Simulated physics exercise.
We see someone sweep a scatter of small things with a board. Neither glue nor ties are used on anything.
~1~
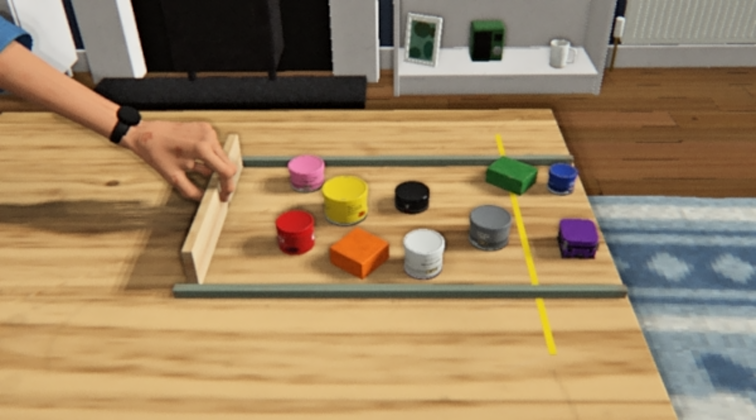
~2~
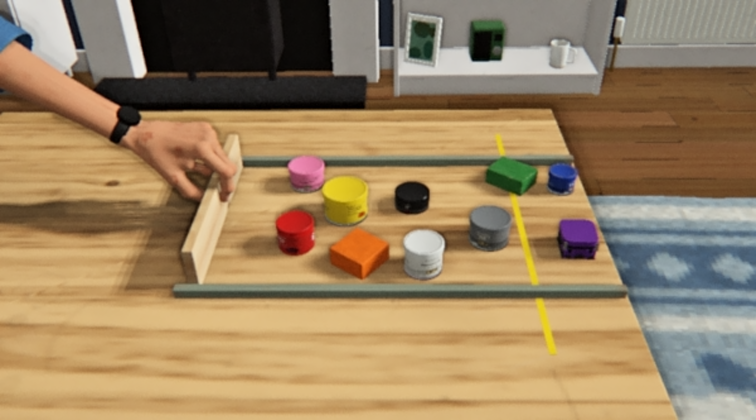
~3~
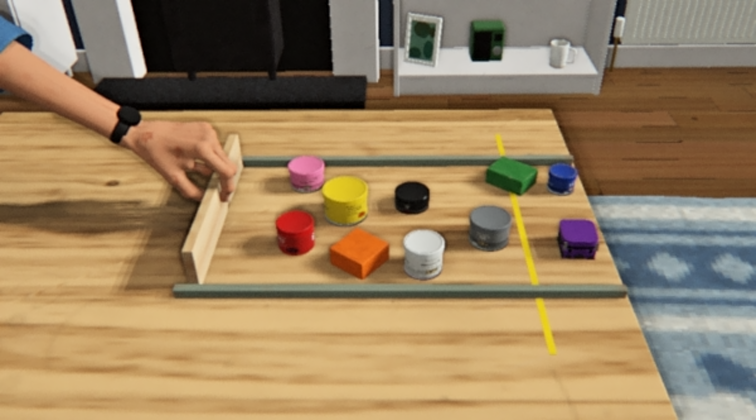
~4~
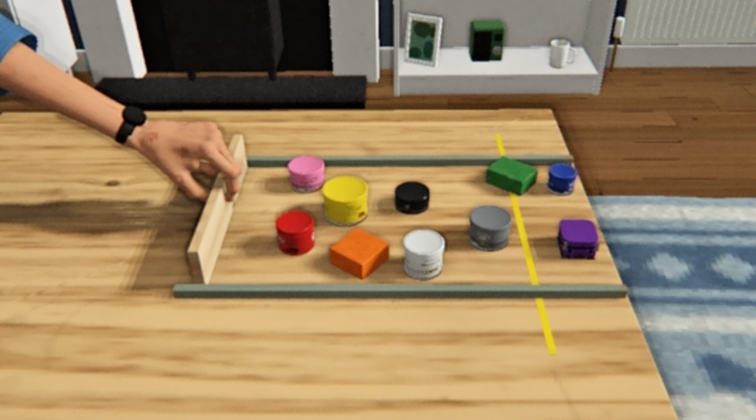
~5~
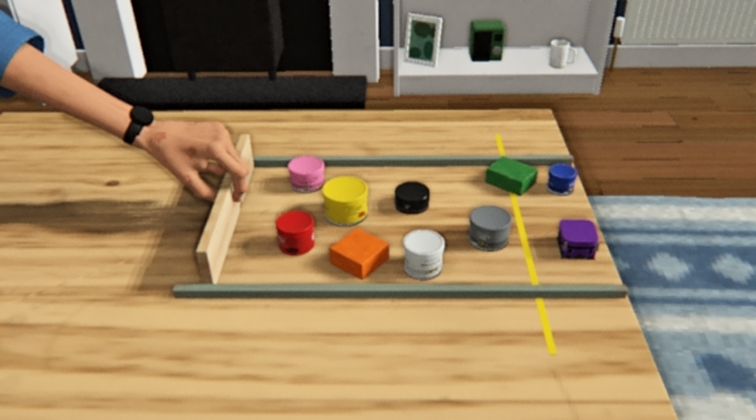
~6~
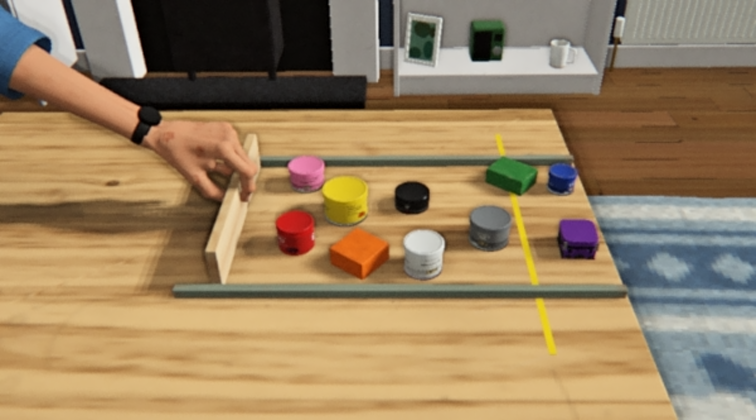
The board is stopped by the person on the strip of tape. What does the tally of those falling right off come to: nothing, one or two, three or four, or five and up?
It comes to one or two.
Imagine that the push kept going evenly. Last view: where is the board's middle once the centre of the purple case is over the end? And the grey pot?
When the purple case crosses, the middle is near (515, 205); when the grey pot crosses, near (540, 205).
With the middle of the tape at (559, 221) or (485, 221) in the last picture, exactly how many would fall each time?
Try by try, 6 and 0.
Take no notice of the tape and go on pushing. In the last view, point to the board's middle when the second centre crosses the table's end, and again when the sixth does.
I'd put it close to (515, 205) and later close to (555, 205).
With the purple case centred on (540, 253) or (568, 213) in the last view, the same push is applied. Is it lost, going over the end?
Order of tries: Off, on.
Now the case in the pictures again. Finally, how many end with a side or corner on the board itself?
So the total is 4.
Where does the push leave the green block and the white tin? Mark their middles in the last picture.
The green block comes to rest at (567, 173), and the white tin comes to rest at (597, 256).
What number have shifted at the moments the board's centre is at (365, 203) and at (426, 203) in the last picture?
6 and 6.
Early on, none off yet; blue pot at rest near (562, 180); purple case at rest near (577, 240); green block at rest near (512, 176).
Finally, the number that fall off is one or two; lost, purple case and blue pot.
